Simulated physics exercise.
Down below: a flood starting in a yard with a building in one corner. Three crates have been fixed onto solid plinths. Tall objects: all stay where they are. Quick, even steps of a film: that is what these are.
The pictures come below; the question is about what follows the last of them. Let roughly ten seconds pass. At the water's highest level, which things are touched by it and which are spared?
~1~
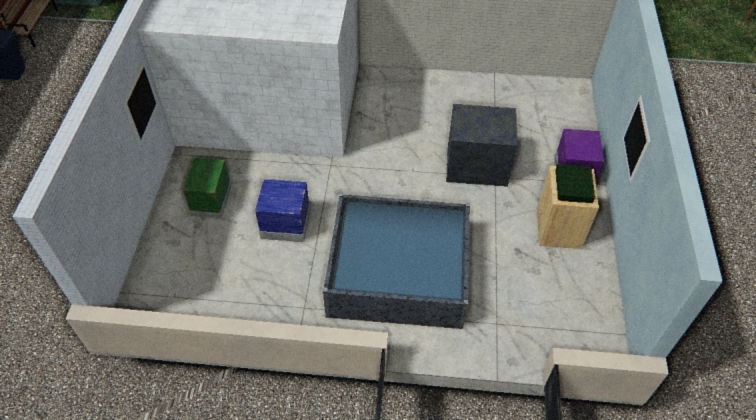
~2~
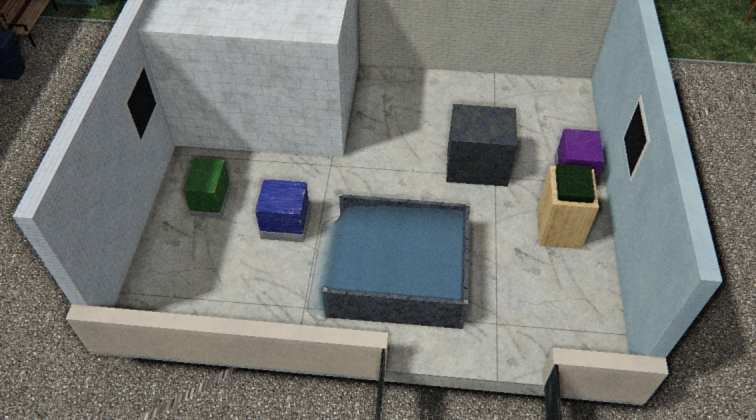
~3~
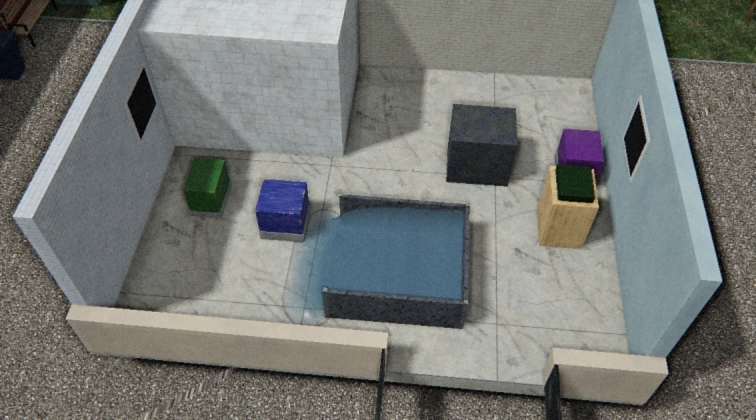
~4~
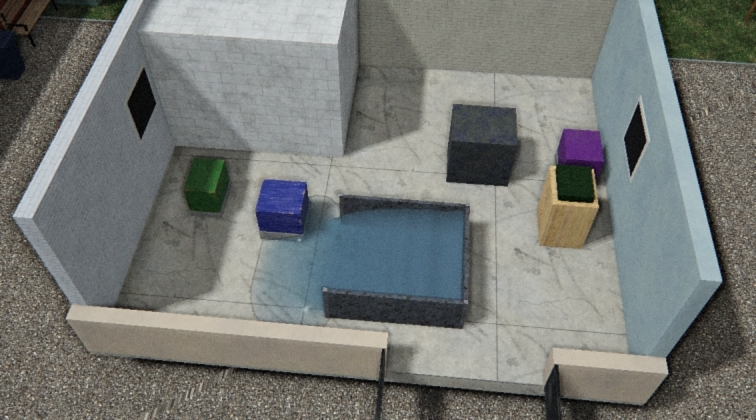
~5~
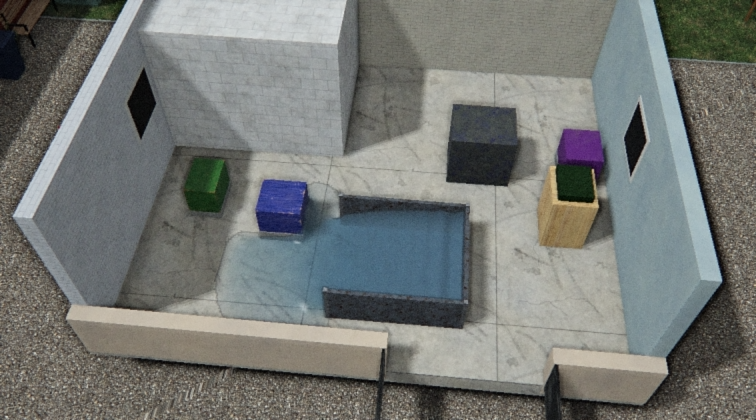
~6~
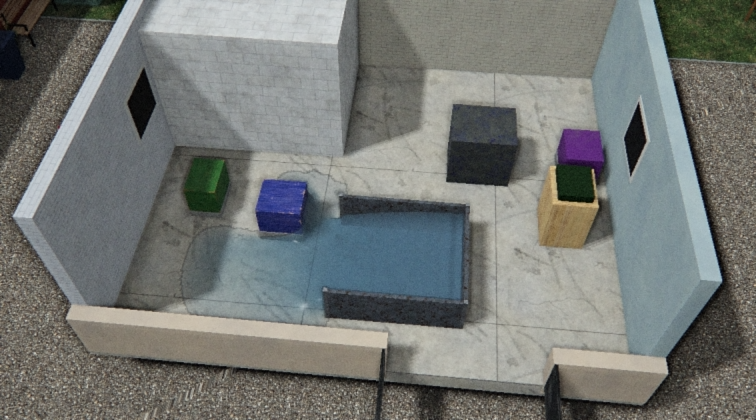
Going through them: The purple crate is spared; the blue crate is touched; the green crate is touched.
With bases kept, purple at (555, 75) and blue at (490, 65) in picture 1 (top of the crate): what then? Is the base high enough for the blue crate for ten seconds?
Result for blue crate: Untouched.
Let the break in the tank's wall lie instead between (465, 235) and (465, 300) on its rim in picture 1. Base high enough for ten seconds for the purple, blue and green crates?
In short: Purple ends up wet; blue stays dry; green escapes it.
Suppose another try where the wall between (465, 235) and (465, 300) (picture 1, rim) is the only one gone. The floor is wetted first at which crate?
The crate marked purple, by my reading.
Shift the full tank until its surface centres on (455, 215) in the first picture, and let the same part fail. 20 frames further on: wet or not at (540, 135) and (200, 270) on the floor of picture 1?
In order: Bone-dry and inundated.
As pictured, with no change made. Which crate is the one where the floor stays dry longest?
Coming in last, the purple-painted one.
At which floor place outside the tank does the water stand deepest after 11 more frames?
Deepest spot: Around (106, 331).
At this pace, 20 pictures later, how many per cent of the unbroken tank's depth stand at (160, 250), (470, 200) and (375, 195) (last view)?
Around 30, 0 and 0 percent, in that order.
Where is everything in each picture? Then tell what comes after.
The water tank at (400, 249) is whole and still, in the first picture.
Water pours out at (337, 260) and has run to a hidden place, in the second picture.
The front is at (317, 215), out from the gap at (337, 261), in the third picture.
The front is at a hidden place, out from the gap at (337, 262), in the fourth picture.
Water pours out at (337, 262) and has run to (224, 303), in the fifth picture.
The front is at (188, 271), out from the gap at (337, 262), in the sixth picture.
A moment on, water covers 25 % of the floor; the purple crate not reached, the blue crate water round its plinth, the green crate water round its plinth.
Next, water covers 40 % of the floor; the purple crate not reached, the blue crate water round its plinth, the green crate water round its plinth.
Then, water covers 50 % of the floor; the purple crate not reached, the blue crate water round its plinth, the green crate water round its plinth.
Later, water covers 65 % of the floor; the purple crate not reached, the blue crate water round its plinth, the green crate water round its plinth.
In the end, water covers 95 % of the floor; the purple crate stayed above the water, the blue crate was topped, the green crate was topped.
